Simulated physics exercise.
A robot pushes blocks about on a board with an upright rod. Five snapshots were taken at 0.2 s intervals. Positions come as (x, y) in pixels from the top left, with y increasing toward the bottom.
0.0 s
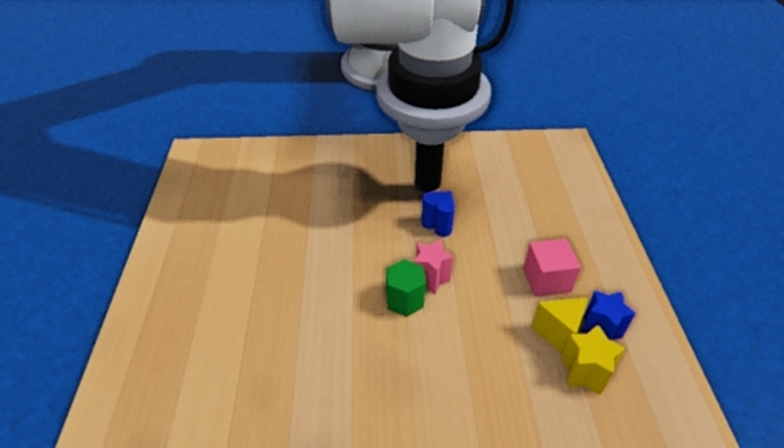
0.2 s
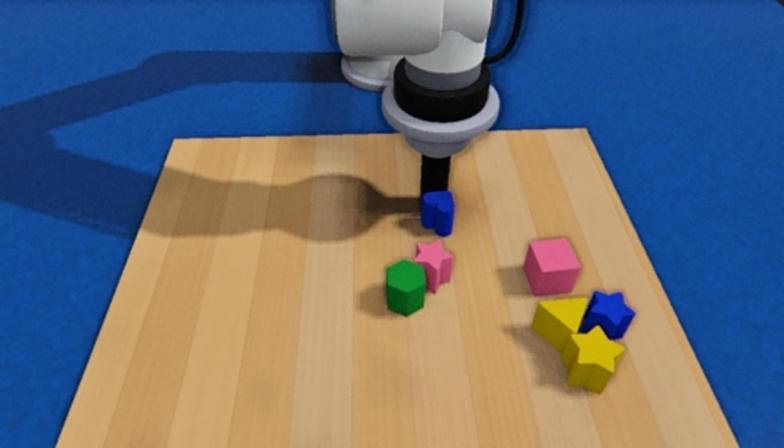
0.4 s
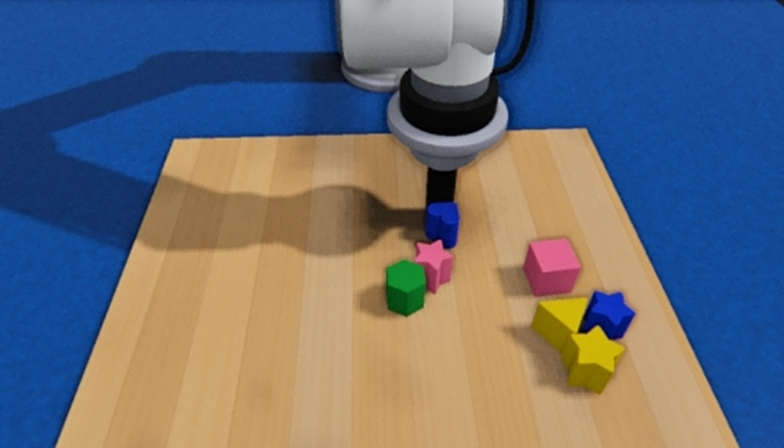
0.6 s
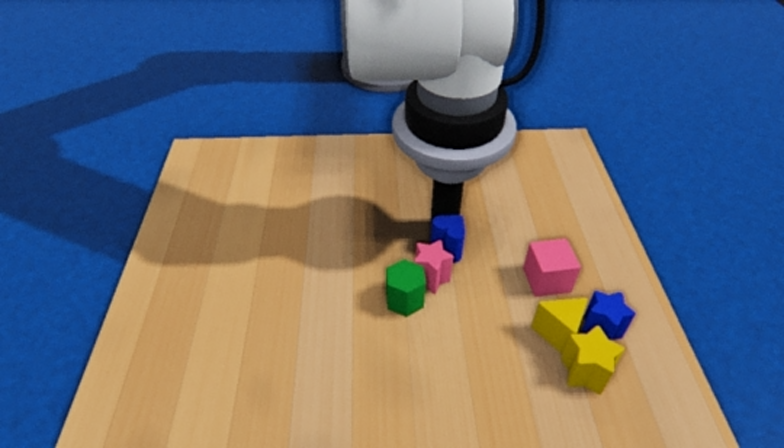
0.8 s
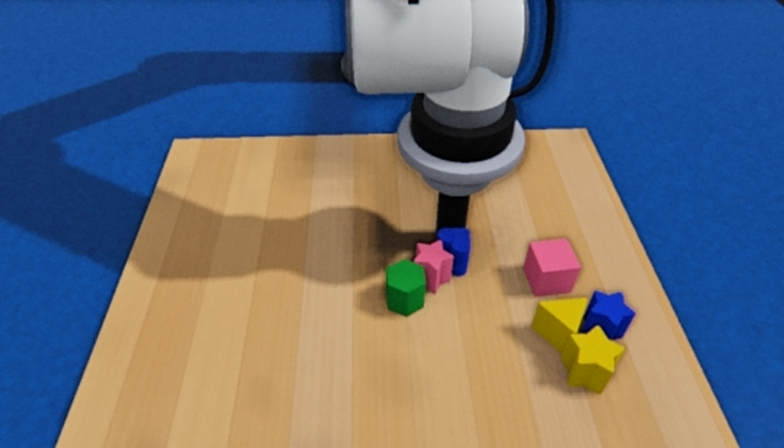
A robot arm's black rod pushes the blue block forward beside the pink star.
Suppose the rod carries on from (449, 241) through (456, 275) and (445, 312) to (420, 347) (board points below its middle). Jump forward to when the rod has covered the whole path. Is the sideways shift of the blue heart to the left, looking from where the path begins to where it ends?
Yes - that is the case.
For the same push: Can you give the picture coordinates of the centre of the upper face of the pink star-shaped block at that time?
I'd say the pink star-shaped block ends with its top centre at (394, 341).
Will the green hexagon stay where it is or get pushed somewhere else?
My prediction: It moves.
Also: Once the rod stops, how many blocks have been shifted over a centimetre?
Three or more get moved.
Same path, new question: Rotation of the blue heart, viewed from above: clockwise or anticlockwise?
It ends up turned anticlockwise.
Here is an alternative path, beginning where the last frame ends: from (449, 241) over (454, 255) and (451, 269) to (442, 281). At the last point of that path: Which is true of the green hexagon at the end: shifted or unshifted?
It will end up elsewhere.
On the path given first. One third of the way, rod (457, 267); green hexagon (395, 281), turned 15° clockwise; pink star-shaped block (434, 278), turned 75° clockwise; blue heart (471, 274), turned 25° anticlockwise.
Two thirds of the way, rod (446, 303); green hexagon (390, 282), turned 25° clockwise; pink star-shaped block (425, 305); blue heart (476, 303), turned 65° anticlockwise.
At the end, rod (420, 339); green hexagon (390, 282), turned 25° clockwise; pink star-shaped block (394, 341), turned 135° clockwise; blue heart (476, 303), turned 65° anticlockwise; pink four-sided block in place.
